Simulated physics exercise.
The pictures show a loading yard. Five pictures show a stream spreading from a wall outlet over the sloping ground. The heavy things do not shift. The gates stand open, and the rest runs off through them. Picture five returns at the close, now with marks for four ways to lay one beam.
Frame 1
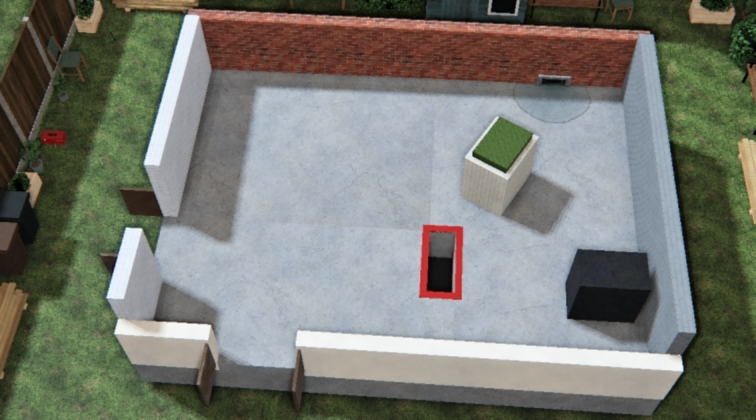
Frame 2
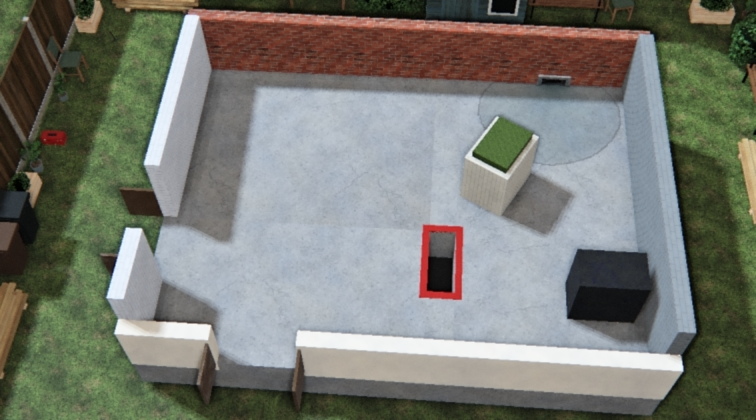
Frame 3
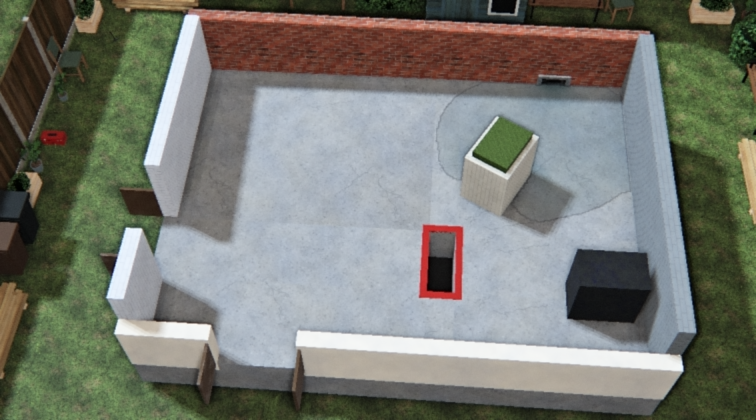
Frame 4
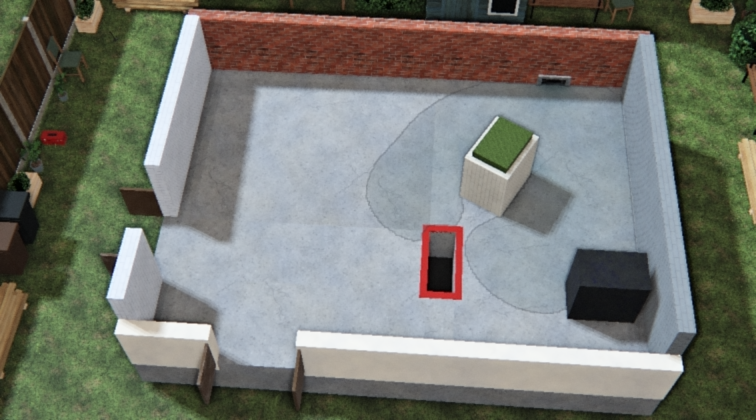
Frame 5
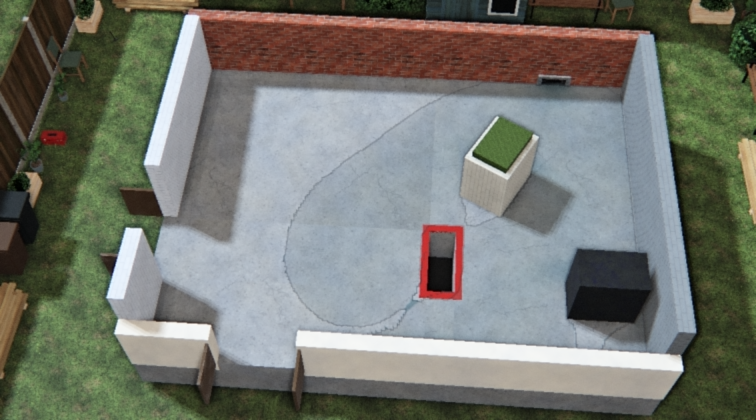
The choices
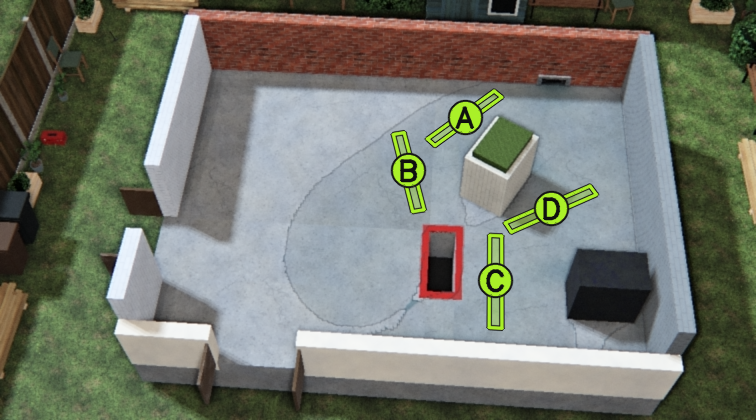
Shallow water spreading from a wall outlet across a walled concrete yard, passing around a grass-topped block and reaching a red-rimmed gully.
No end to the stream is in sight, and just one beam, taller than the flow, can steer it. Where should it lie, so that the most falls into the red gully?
Use place B.
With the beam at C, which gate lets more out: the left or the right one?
More leaves on the right.
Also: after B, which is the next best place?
It is D.
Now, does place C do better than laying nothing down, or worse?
Place C is worse.
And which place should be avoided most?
The answer is C.
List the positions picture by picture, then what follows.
The first picture shows outfall at (554, 81); red gully at (442, 261); open gate at (261, 352); open gate at (170, 247); 2 % of the ground under water, visible out to (550, 118); red gully still dry.
In the second picture, 9 % of the ground under water, visible out to (548, 160); red gully still dry.
In the third picture, 18 % of the ground under water, visible out to (522, 210); red gully still dry.
In the fourth picture, 33 % of the ground under water, visible out to (543, 305); red gully still dry.
In the fifth picture, 51 % of the ground under water, visible out to (320, 313); red gully taking water.
In lime, A from (431, 142) to (497, 94); B from (398, 133) to (418, 210); C from (495, 327) to (495, 235); D from (508, 227) to (593, 190).
Choosing A, about 14 % of the stream goes into the red gully, about 85 % out by the gates.
Choosing B, about 33 % of the stream goes into the red gully, about 66 % out by the gates.
Choosing C, about 8 % of the stream goes into the red gully, about 90 % out by the gates.
Choosing D, about 24 % of the stream goes into the red gully, about 75 % out by the gates.
